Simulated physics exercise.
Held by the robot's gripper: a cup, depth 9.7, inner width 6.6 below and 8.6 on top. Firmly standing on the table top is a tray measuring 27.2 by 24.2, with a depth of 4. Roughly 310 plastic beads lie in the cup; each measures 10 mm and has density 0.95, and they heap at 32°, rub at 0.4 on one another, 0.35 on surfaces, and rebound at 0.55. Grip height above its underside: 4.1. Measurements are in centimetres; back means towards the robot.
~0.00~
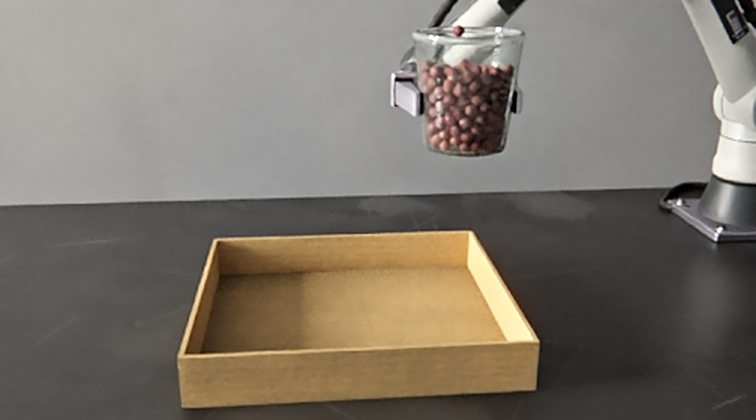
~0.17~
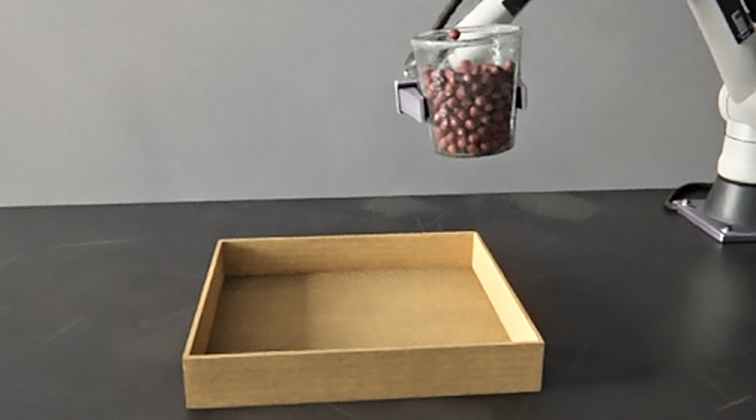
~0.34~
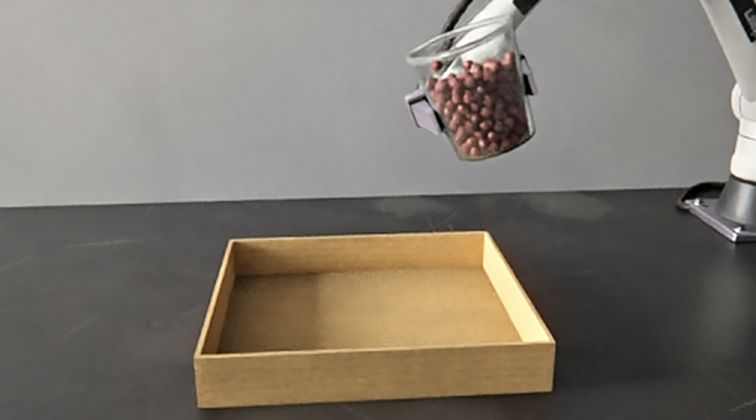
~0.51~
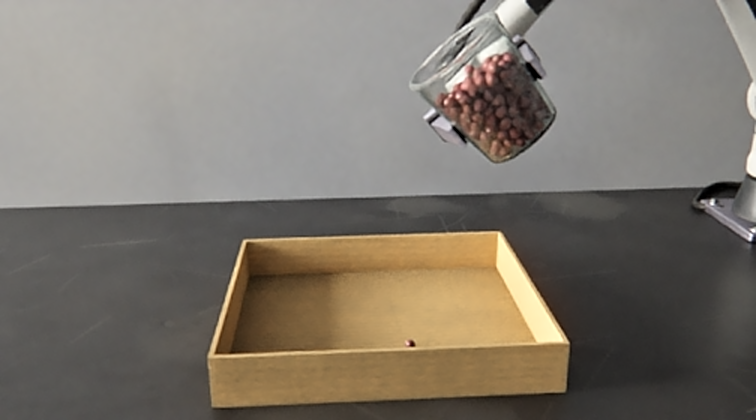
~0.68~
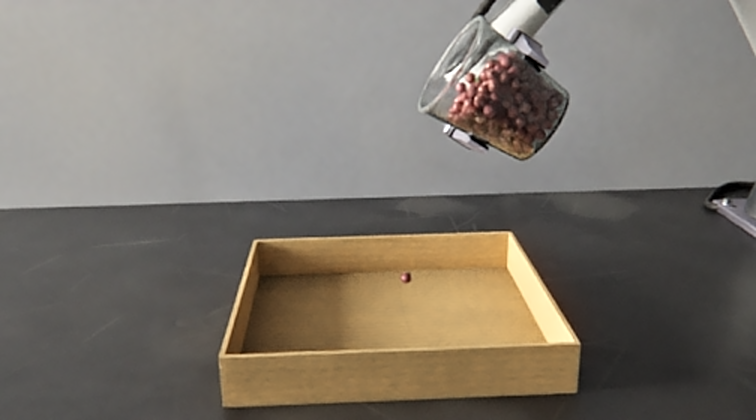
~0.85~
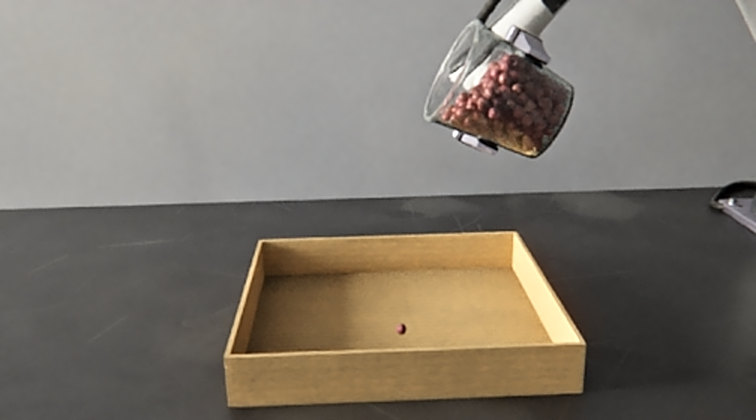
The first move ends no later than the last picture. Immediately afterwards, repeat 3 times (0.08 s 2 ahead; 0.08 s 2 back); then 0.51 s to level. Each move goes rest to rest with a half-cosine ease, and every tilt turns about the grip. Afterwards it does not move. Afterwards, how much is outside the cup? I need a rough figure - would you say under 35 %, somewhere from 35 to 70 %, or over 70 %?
I would say under 35 %.
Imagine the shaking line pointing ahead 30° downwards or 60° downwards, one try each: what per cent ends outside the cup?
You'd get about 10 per cent with the first setting and about 0 per cent with the second.
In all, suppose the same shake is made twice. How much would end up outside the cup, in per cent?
Near 20 per cent.
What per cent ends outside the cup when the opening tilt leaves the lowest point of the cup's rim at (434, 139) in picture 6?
60 %.
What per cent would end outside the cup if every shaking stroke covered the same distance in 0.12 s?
That would give around 10 per cent.
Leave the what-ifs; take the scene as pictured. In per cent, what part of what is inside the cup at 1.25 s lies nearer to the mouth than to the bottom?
About 40 percent.
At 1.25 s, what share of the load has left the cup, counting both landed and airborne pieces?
Roughly 15 percent up to then.
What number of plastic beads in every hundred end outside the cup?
I'd put it near 25 per cent.
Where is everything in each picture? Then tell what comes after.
In the first frame, cup middle at (466, 93), level; upper third of the load around (466, 77), from x 425 to 510, top at y 30; 306 in the cup.
In the second frame, cup middle at (470, 93), tilted 6° forward; upper third of the load around (472, 77), from x 430 to 510, top at y 35.
In the third frame, cup middle at (478, 93), tilted 21° forward; upper third of the load around (481, 78), from x 430 to 525, top at y 55; 305 in the cup, 1 in flight or on a rim.
In the fourth frame, cup middle at (489, 95), tilted 41° forward; upper third of the load around (494, 80), from x 410 to 545, top at y 55; 305 in the cup, 1 in the tray.
In the fifth frame, cup middle at (498, 96), tilted 56° forward; upper third of the load around (505, 81), from x 405 to 555, top at y 55; 305 in the cup, 1 in the tray.
In the sixth frame, cup middle at (502, 97), tilted 62° forward; upper third of the load around (512, 82), from x 400 to 560, top at y 60; 305 in the cup, 1 in the tray.
After 1.25 s, tilted 62° forward, highest piece 23 above the table; 255 in the cup, 28 in the tray, 23 in flight or on a rim.
After 1.64 s, tilted 20° forward, highest piece 26 above the table; 229 in the cup, 73 in the tray, 3 on the table or floor, 1 in flight or on a rim.
After 2.04 s, level, highest piece 25 above the table; 229 in the cup, 74 in the tray, 3 on the table or floor.
After 3.09 s, level, highest piece 25 above the table; 229 in the cup, 74 in the tray, 3 on the table or floor.
At rest, 229 in the cup, 74 in the tray, 3 on the table or floor. That is 25 % outside the cup.
